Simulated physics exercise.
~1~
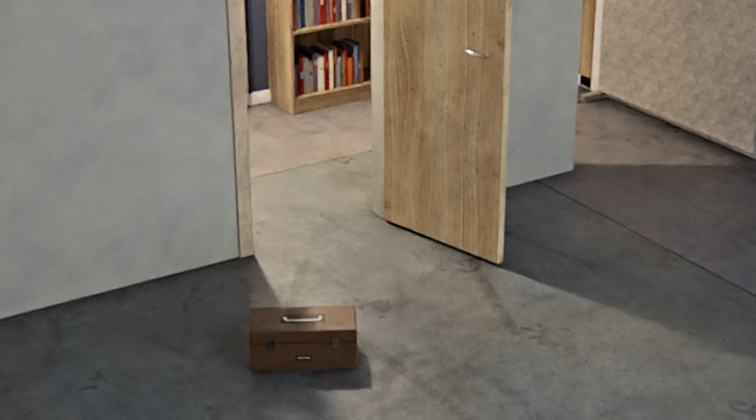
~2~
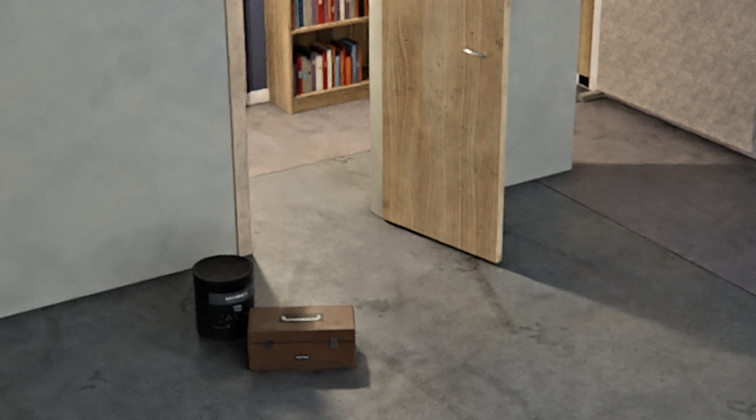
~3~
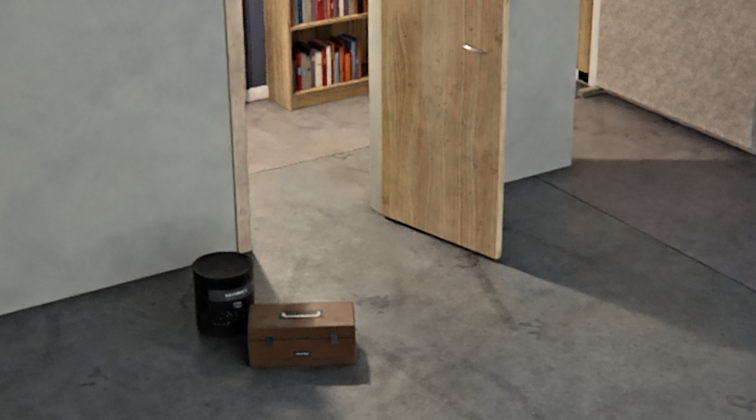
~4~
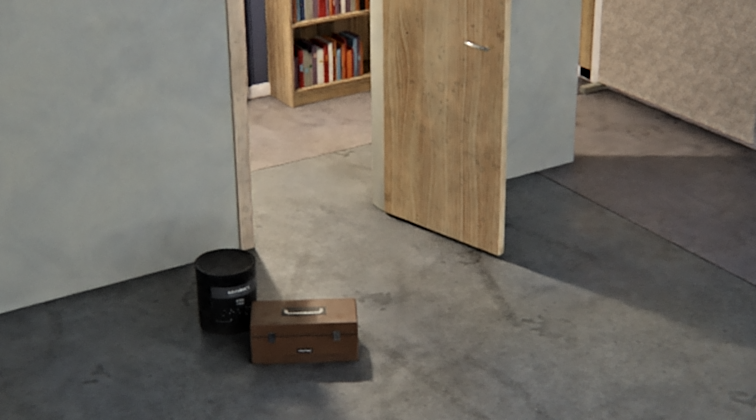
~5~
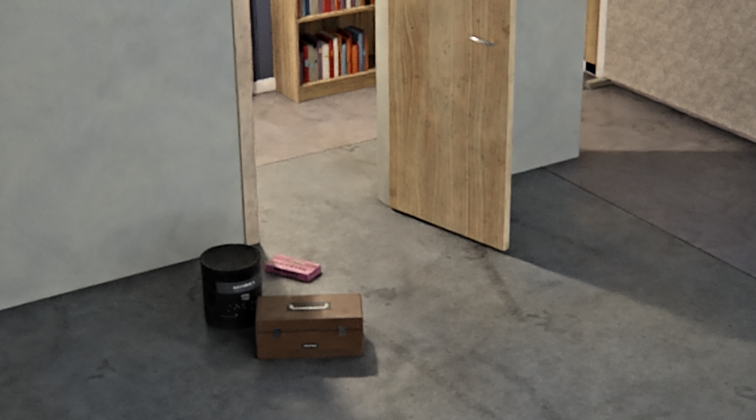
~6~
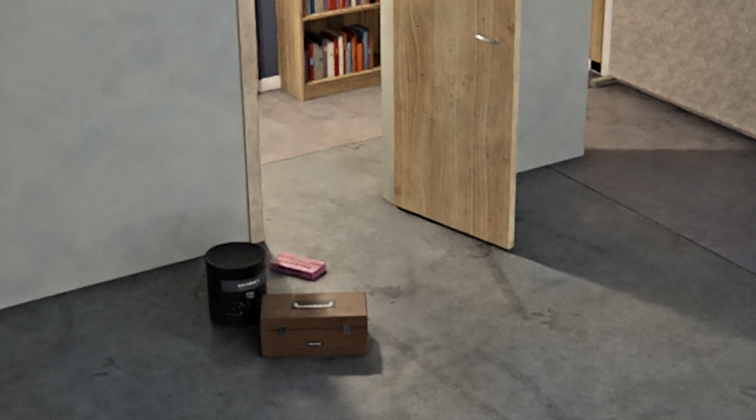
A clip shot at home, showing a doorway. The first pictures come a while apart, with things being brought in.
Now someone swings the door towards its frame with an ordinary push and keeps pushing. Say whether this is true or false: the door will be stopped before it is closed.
False, it closes fully.
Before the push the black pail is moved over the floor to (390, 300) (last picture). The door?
Then it shuts.
Then, 0.80 s later than the last frame, open by 80°.
Then, 1.30 s later than the last frame, open by 51°.
Then, 1.90 s later than the last frame, open by 14°.
When it is over, open by 0°; all 3 as before. End places, in pixels of the last picture, pink packet near (297, 266).
